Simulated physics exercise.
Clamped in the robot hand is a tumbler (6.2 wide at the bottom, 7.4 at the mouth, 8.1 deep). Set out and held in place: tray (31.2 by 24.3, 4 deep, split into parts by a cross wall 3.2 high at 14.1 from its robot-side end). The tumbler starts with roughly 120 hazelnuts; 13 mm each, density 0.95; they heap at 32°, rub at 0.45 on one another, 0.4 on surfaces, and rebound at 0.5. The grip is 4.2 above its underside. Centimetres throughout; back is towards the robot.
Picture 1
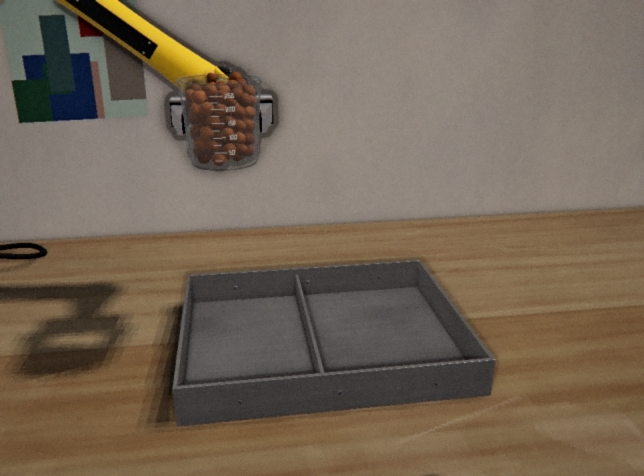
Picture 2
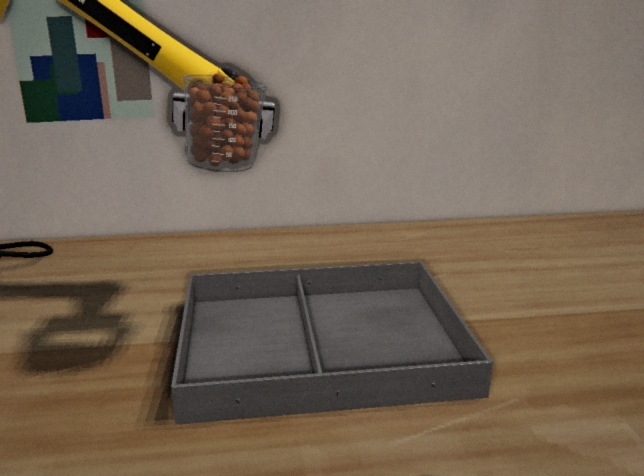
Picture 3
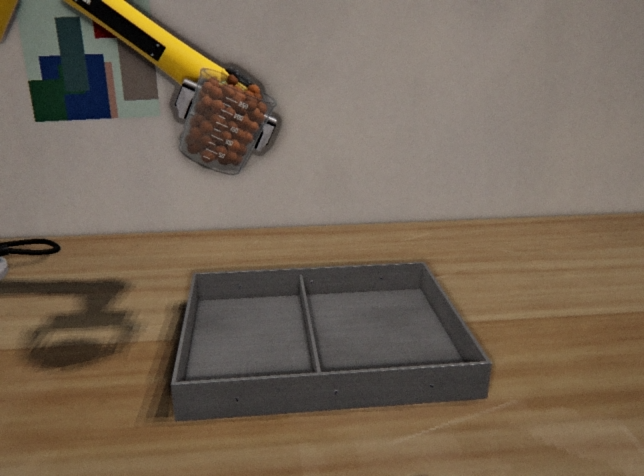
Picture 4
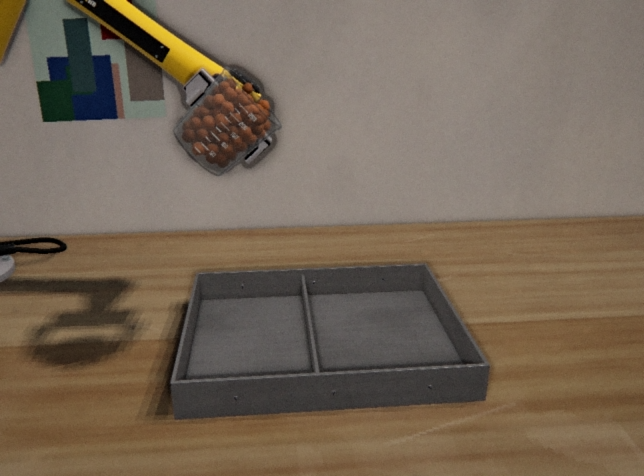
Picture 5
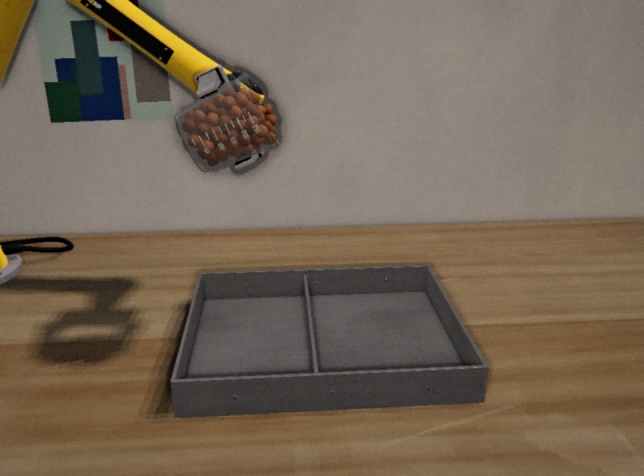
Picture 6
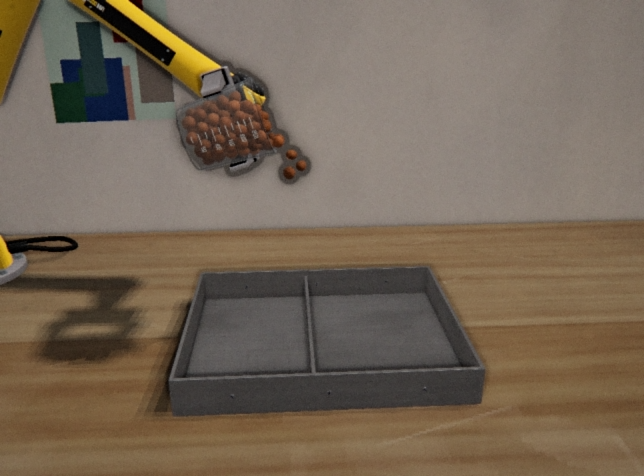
A clear tumbler full of hazelnuts, held by a yellow robot arm above a divided gray tray, started upright, then tilted steeply to the right until a few nuts slipped out over its rim.
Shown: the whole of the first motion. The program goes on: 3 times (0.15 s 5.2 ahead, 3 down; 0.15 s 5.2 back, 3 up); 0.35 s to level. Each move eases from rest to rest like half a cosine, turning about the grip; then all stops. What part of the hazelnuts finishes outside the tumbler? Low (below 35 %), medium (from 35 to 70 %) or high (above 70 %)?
A medium share, from 35 to 70 %, ends outside the tumbler.
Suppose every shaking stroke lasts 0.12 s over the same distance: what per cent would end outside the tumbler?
In that case some 65 per cent.
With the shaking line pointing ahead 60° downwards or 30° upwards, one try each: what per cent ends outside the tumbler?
Some 30 and 95 per cent.
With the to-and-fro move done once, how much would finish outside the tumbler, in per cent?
Then about 30 per cent.
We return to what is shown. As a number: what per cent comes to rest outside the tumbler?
Some 60 per cent.
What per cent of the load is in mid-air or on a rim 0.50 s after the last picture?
About 2 per cent.
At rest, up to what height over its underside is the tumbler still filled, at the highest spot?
Some 5.5 cm.
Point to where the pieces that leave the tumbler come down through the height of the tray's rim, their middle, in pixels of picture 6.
Around (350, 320).
Then, 0.50 s after the last picture, tilted 73° forward, highest piece 25 above the table; 84 in the tumbler, 30 in the far-side part, 8 in the robot-side part, 2 in flight or on a rim.
Then, 1.00 s after the last picture, tilted 59° forward, highest piece 27 above the table; 52 in the tumbler, 50 in the far-side part, 13 in the robot-side part, 1 on the table or floor, 8 in flight or on a rim.
Then, 1.45 s after the last picture, level, highest piece 28 above the table; 52 in the tumbler, 51 in the far-side part, 20 in the robot-side part, 1 on the table or floor.
Then, 2.50 s after the last picture, level, highest piece 28 above the table; 52 in the tumbler, 51 in the far-side part, 20 in the robot-side part, 1 on the table or floor.
Final count, 52 in the tumbler, 51 in the far-side part, 20 in the robot-side part, 1 on the table or floor. That is 58 % outside the tumbler.
